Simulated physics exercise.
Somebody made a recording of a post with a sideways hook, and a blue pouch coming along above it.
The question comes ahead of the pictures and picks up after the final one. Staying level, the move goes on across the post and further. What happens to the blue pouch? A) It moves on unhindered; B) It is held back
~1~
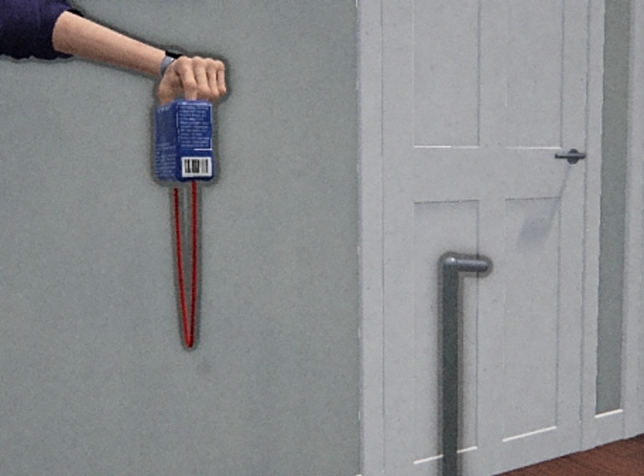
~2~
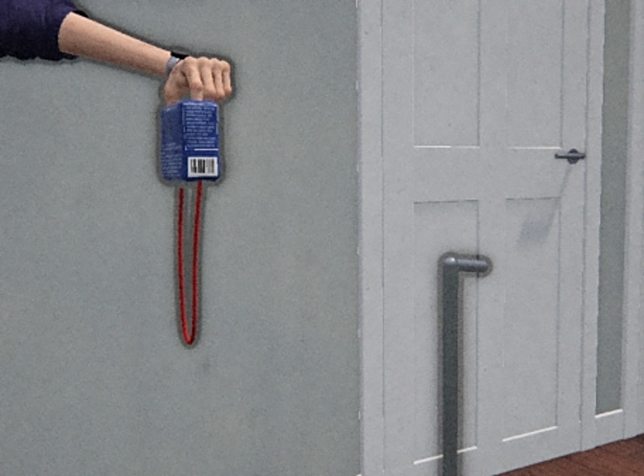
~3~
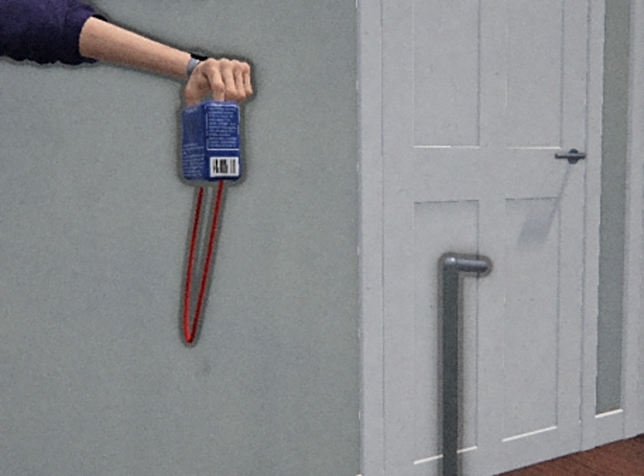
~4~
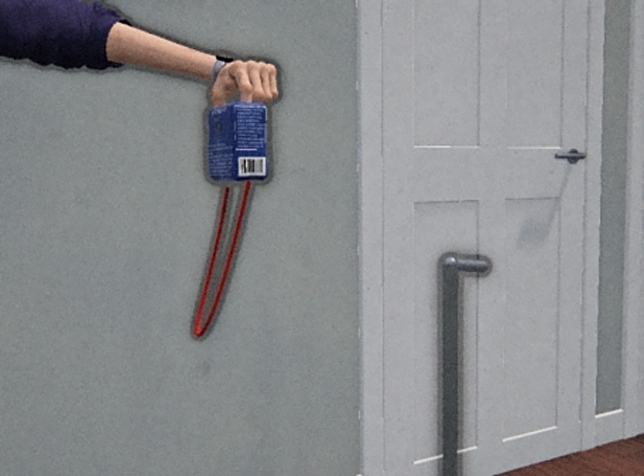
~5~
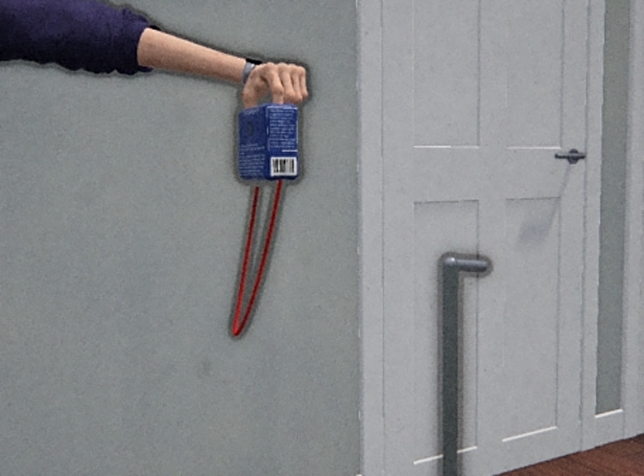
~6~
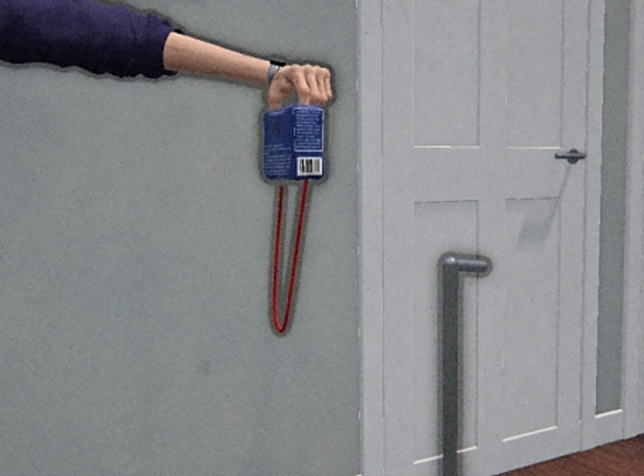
The answer is A.
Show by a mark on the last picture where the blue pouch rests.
(570, 147).
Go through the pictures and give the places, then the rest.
In the first frame, blue pouch (184, 143); hook tip (482, 266).
In the second frame, blue pouch (189, 143); bottom of the loop (189, 342).
In the third frame, blue pouch (210, 143).
In the fourth frame, blue pouch (237, 143); bottom of the loop (198, 335).
In the fifth frame, blue pouch (268, 144).
In the sixth frame, blue pouch (293, 144); bottom of the loop (280, 331); hook tip (482, 266); hook points away from it, loop hangs below the hook.
Then, 0.72 s past the final frame, pouch over the post near (426, 146).
Then, 1.50 s past the final frame, pouch past the post near (543, 147).
When it is over, pouch past the post near (570, 147). The blue pouch comes away clean.
